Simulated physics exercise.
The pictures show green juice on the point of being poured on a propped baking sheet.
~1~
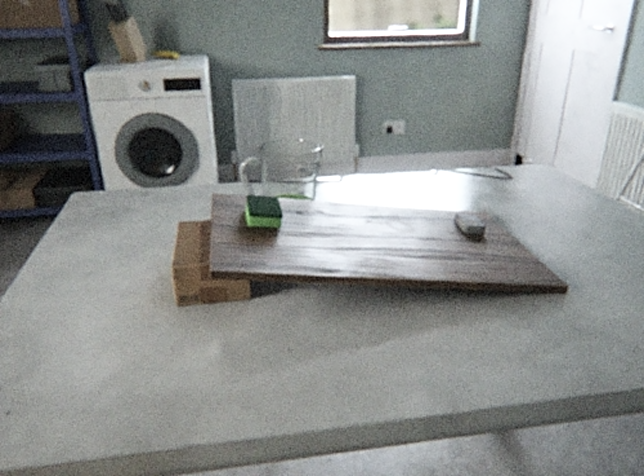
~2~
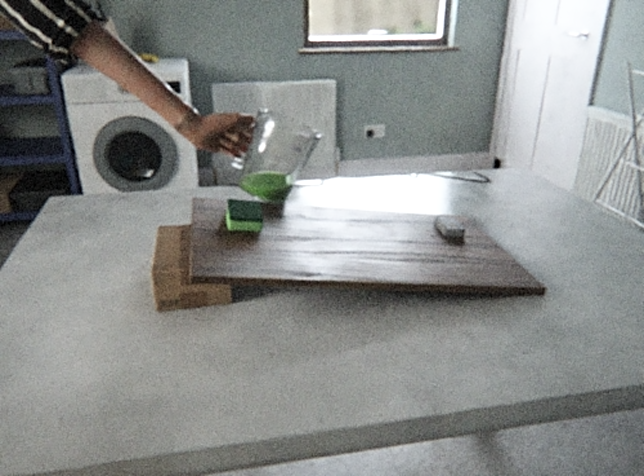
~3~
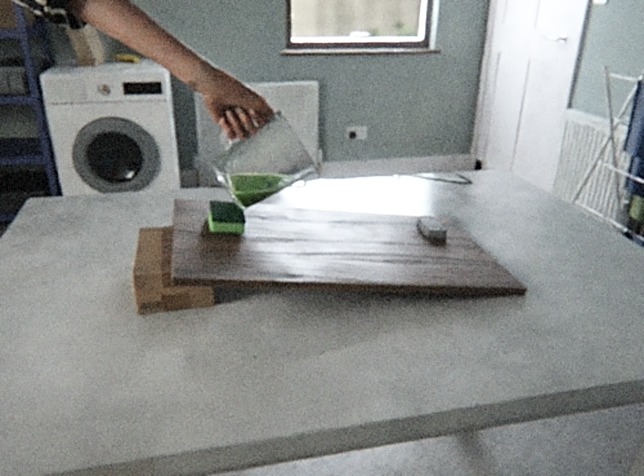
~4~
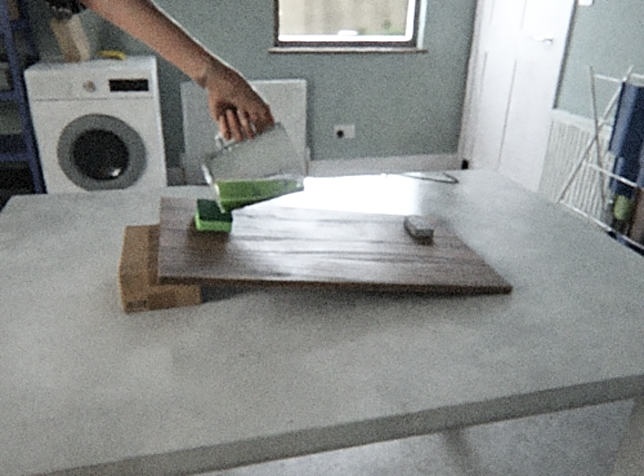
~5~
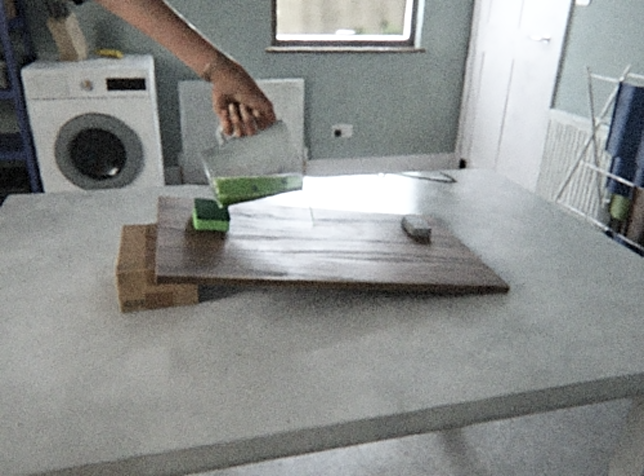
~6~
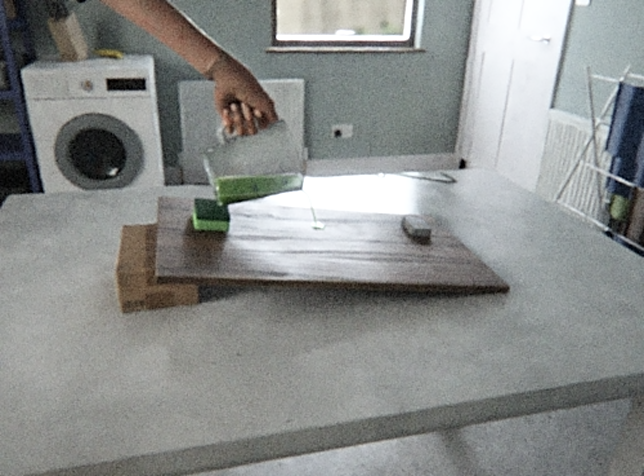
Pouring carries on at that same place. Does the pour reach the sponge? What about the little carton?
Sponge: No; little carton: Yes.
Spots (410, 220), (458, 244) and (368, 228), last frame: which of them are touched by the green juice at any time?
The opening spot comes out in the spill, the second in the spill, the closing one in the spill.
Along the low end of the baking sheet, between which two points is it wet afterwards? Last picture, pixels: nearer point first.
Near: (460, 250); far: (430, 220).
Next, it runs down to the right; the sponge is clear of it; the little carton is in it.
After that, it runs down to the right and off the end; the sponge is clear of it; the little carton is in it.
Finally, it runs down to the right and off the end; the sponge is clear of it; the little carton is in it.
